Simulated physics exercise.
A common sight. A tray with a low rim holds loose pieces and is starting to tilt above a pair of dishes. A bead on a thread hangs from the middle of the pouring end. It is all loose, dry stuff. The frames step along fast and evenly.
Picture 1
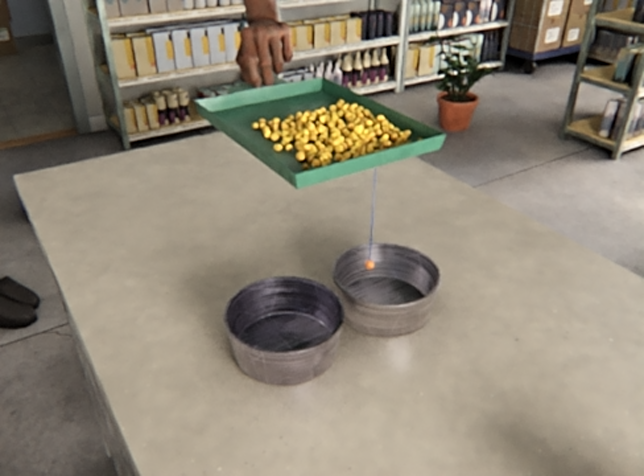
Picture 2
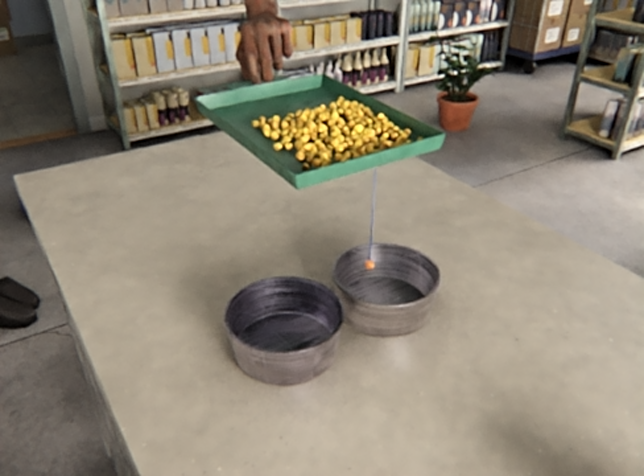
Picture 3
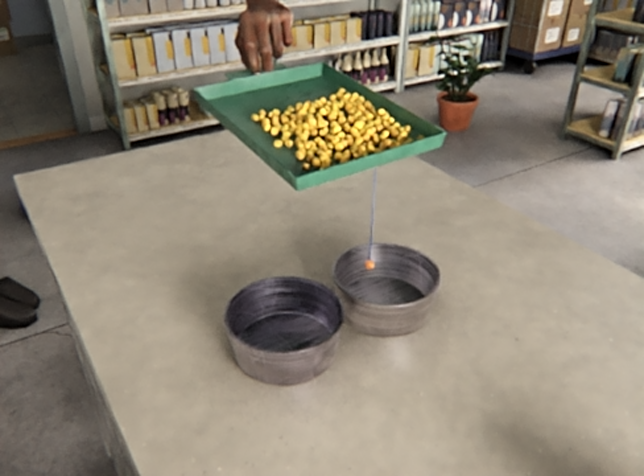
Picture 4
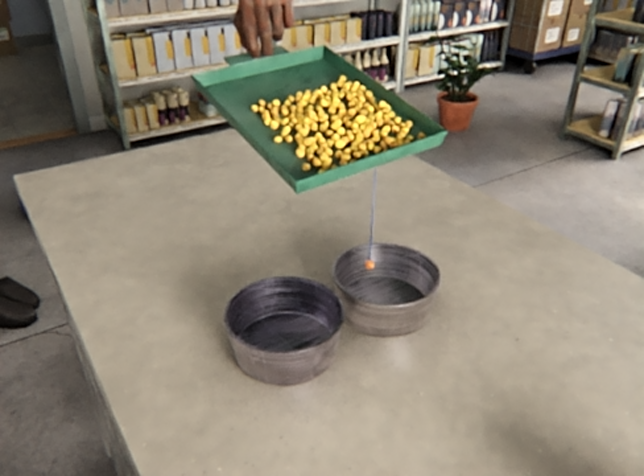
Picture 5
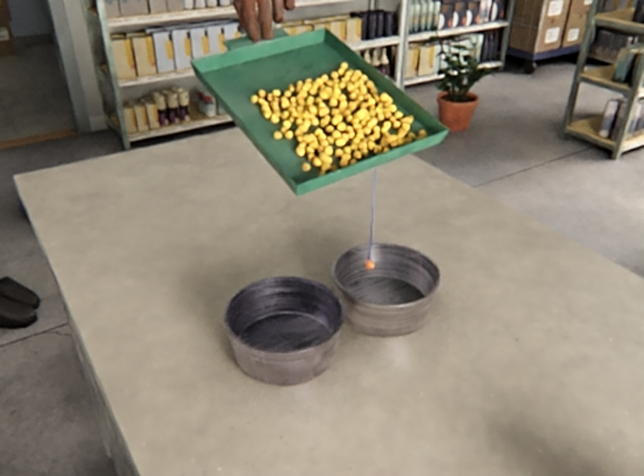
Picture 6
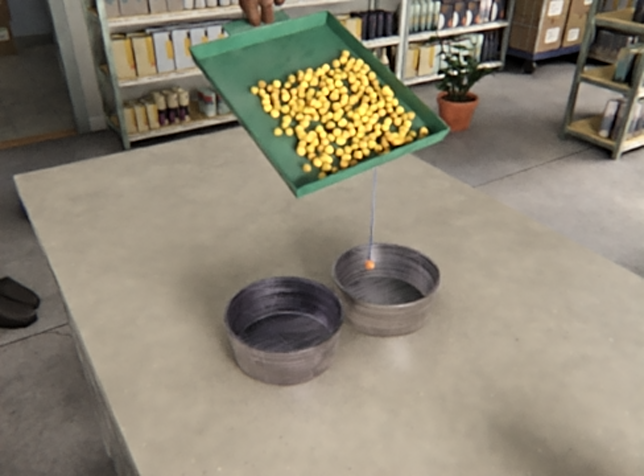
At the start, a hand holds a green tray of yellow puffed corn balls nearly level above two dark round dishes, an orange bead hanging on a thread. The hand then raises the back of the tray steadily, tilting it clearly toward its lower left corner, while the dishes and bead stay still.
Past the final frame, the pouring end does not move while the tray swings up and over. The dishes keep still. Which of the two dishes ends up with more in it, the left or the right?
Oh, the winner here is the left dish, by the look of it.
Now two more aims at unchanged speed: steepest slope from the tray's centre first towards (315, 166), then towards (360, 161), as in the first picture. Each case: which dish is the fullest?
Case one: The dish at left. Case two: The dish at right.
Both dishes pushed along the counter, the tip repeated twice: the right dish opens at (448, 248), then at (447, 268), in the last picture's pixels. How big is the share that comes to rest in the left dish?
I'd expect some 30 percent, and then some 70 percent.
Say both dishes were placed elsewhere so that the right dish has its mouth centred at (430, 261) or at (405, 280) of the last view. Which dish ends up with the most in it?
The dish to the left, then the dish to the left.
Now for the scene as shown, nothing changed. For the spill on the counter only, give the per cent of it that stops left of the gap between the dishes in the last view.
I'd say some 10 in a hundred.
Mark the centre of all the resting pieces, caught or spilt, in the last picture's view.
Near pixel (351, 356).
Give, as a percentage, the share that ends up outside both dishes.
About 50 per cent.
Shortly afterwards, tray tipped steeply; the whole lot on the tray.
Next, tray tipped past a quarter turn; the whole lot on the tray.
Some moments later, tray tipped past a quarter turn; near a third in the left dish; a little in the right dish; near half outside both.
In the end, tray tipped past a quarter turn; near a third in the left dish; a little in the right dish; near half outside both.
